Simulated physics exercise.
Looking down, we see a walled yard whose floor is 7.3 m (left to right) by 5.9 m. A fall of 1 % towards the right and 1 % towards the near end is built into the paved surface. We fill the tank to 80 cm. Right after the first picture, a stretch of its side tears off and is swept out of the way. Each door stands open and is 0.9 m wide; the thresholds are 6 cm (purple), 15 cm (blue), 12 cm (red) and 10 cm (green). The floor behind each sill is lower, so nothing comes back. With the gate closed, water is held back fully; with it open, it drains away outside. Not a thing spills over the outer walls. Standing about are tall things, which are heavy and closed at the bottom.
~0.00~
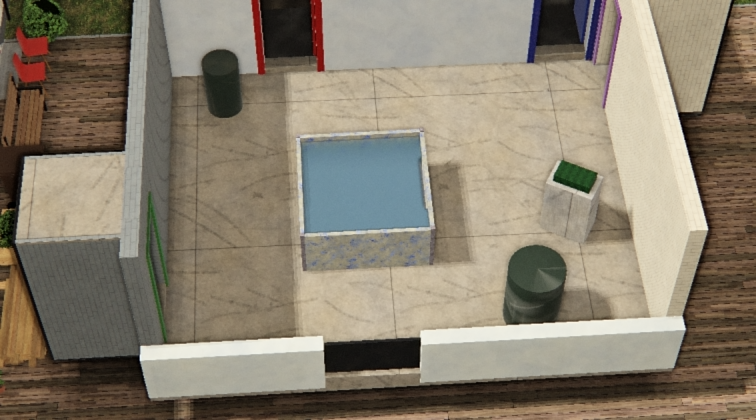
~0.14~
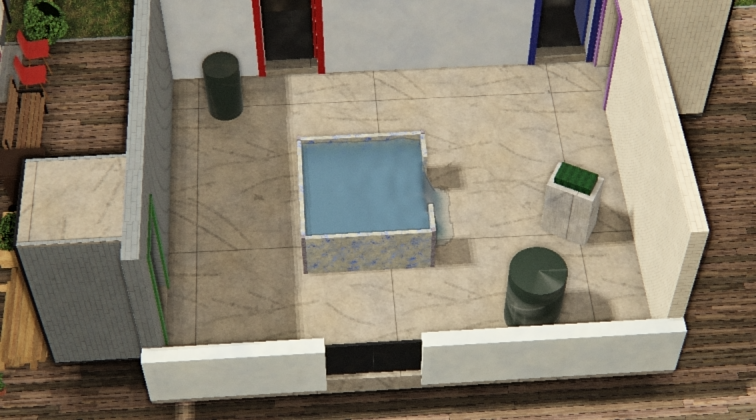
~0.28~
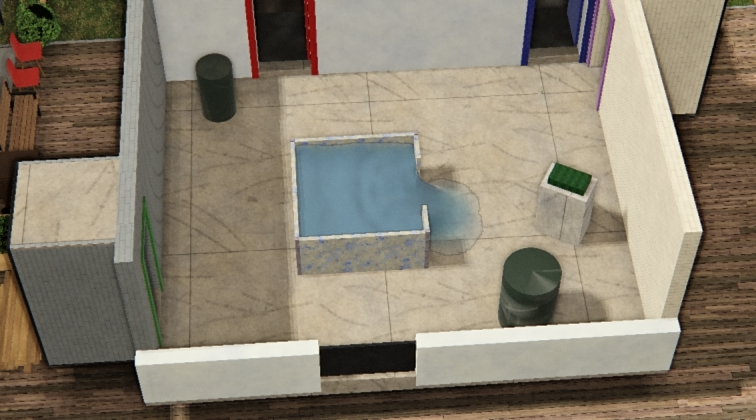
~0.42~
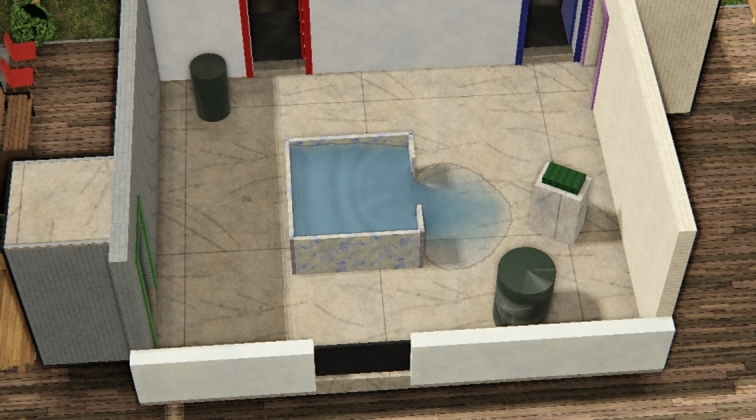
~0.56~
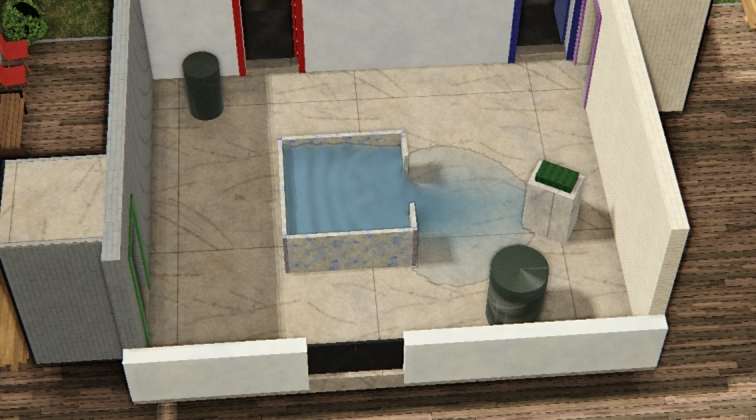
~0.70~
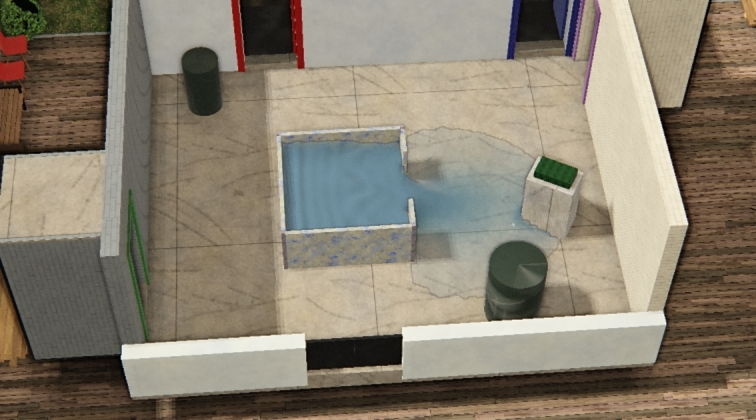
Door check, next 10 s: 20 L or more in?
One by one: At the purple door it looks set to land over the limit; at the blue door it looks set to land over the limit; at the red door it looks set to land under the limit; at the green door it looks set to land under the limit.
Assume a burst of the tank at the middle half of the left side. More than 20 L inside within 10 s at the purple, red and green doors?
Then purple would come out on the high side, red on the low side and green on the high side.
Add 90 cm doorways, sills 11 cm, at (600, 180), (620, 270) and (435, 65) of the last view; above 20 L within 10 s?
Check each in turn: The first succeeds, the second succeeds, the third fails.
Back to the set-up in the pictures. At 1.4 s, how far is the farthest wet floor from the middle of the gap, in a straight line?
About 3.8 m.
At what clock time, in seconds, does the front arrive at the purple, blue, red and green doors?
So, purple at 1.6 s, then blue at 2.0 s, red at 5.0 s, and green at 5.5 s.
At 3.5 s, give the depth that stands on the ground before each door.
Centimetres: Purple 15 / blue 22 / red 0 / green 0.
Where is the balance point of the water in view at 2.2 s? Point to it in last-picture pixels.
About (434, 210).
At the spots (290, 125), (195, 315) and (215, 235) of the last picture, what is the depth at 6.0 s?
Around 2 cm, 3 cm and 0 cm, in the order given.
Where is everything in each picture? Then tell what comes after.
In the first picture, the tank at (364, 185) is whole and still, 80 cm deep.
In the second picture, the front is at (442, 241), 0.6 m from the gap at (425, 203); 0.3 m2 of floor is under water; 80 cm left at the back of the tank.
In the third picture, water pours out at (419, 206) and has run 1.0 m, to (476, 231); typically 13 cm deep outside, 80 cm at the tank's back.
In the fourth picture, water pours out at (413, 206) and has run 1.5 m, to (506, 216); typically 9 cm deep outside, 77 cm at the tank's back.
In the fifth picture, water pours out at (406, 204) and has run 2.2 m, to a hidden place; typically 6 cm deep outside, 69 cm at the tank's back.
In the sixth picture, the front is at a hidden place, 2.7 m from the gap at (405, 199); 5.6 m2 of floor is under water; 68 cm left at the back of the tank.
After 1.4 s water covers 30 % of the floor and is deepest (46 cm) near (411, 209); purple door not reached, blue door not reached, red door not reached, green door not reached.
After 2.2 s water covers 35 % of the floor and is deepest (44 cm) near (632, 342); purple door 15 cm at the sill, 7 L in, blue door 15 cm at the sill, 5 L in, red door not reached, green door not reached.
After 3.5 s water covers 45 % of the floor and is deepest (34 cm) near (632, 342); purple door 15 cm at the sill, 61 L in, blue door 22 cm at the sill, 71 L in, red door not reached, green door not reached.
After 6.0 s water covers 85 % of the floor and is deepest (22 cm) near (632, 342); purple door 14 cm at the sill, 152 L in, blue door 15 cm at the sill, 105 L in, red door 2 cm at the sill, 0 L in, green door 8 cm at the sill, 0 L in.
After 10.0 s water covers 95 % of the floor and is deepest (14 cm) near (632, 342); purple door 11 cm at the sill, 253 L in, blue door 11 cm at the sill, 106 L in, red door 2 cm at the sill, 0 L in, green door 6 cm at the sill, 0 L in.
